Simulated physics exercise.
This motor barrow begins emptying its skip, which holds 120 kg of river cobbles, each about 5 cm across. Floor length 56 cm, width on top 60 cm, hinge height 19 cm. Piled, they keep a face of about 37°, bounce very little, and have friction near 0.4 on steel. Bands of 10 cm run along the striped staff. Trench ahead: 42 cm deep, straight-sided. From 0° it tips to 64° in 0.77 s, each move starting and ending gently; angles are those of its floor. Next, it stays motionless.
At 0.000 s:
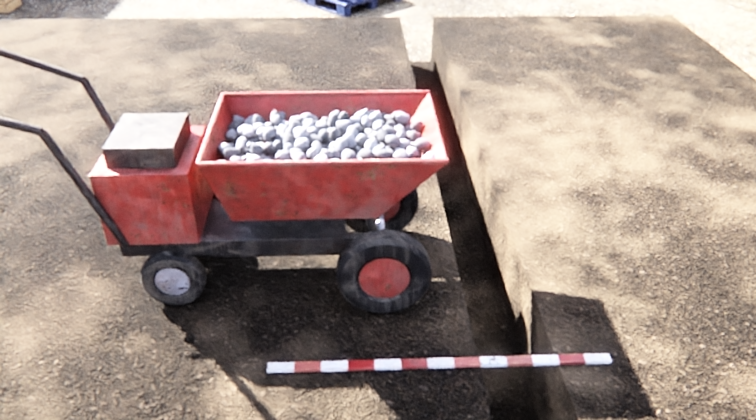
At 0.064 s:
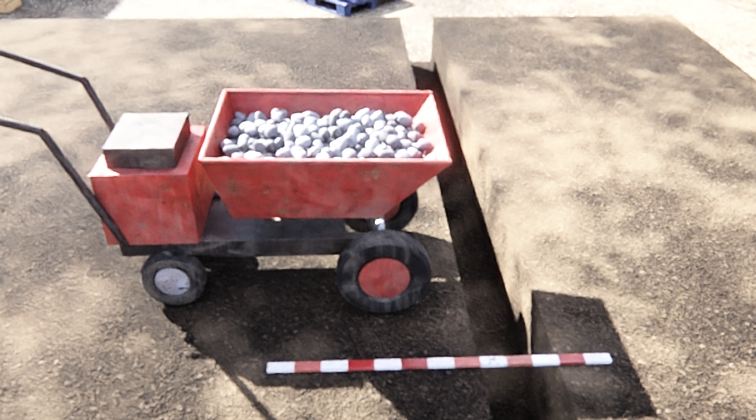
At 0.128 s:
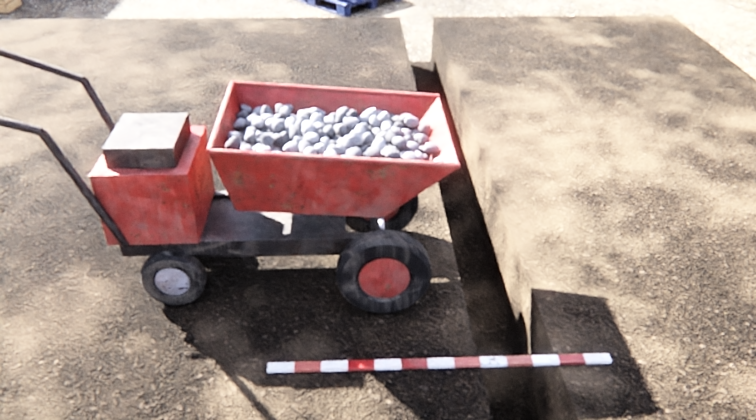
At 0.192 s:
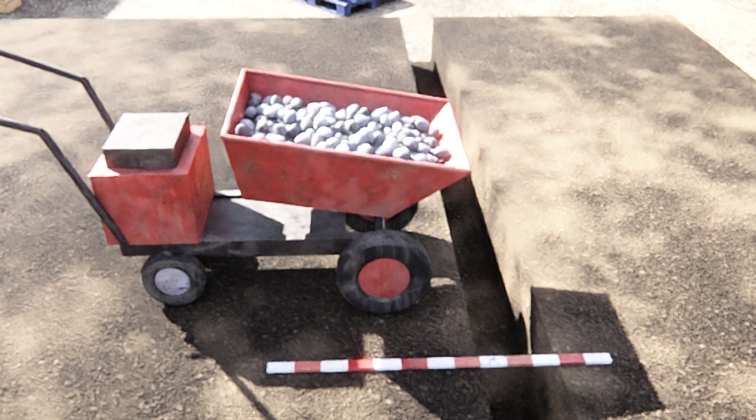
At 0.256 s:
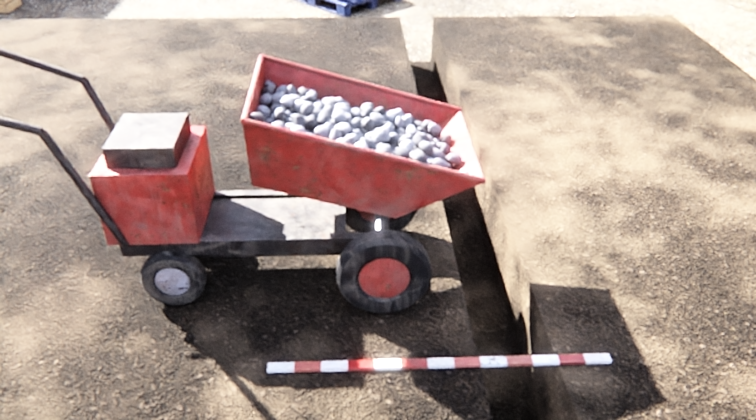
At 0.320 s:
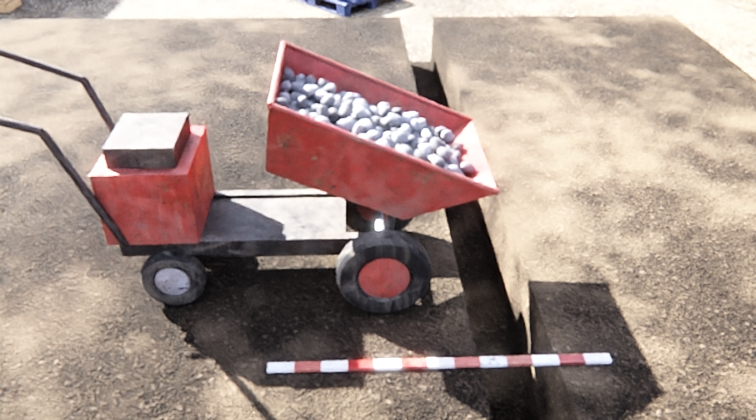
On a sunlit patch of bare ground, a small red motor barrow stood beside a trench while its skip, full of grey cobbles, tilted steadily up at the back and leaned to the right.
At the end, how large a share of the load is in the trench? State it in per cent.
A share of about 32 per cent.
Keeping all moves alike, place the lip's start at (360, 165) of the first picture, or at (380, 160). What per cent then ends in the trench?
Estimates: 90 % then 80 %.
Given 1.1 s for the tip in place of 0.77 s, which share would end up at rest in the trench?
Roughly 40% would finish there.
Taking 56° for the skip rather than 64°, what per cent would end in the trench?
It would be near 20 per cent.
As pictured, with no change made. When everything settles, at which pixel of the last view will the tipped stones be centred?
Around (561, 260).
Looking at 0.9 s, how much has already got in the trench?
Some 0 per cent.
After 0.6 s the floor is at 54°; 100 % in the skip; the foremost stones are at (512, 210).
After 0.9 s the floor is at 64°; 81 % in the skip, 2 % in the trench, 17 % past the trench; the foremost stones are at (586, 272).
After 1.2 s the floor is at 64°; 34 % in the skip, 3 % in the trench, 64 % past the trench; the foremost stones are at (714, 262).
After 3.2 s the floor is at 64°; 0 % in the skip, 32 % in the trench, 68 % past the trench; the foremost stones are past the picture's edge.
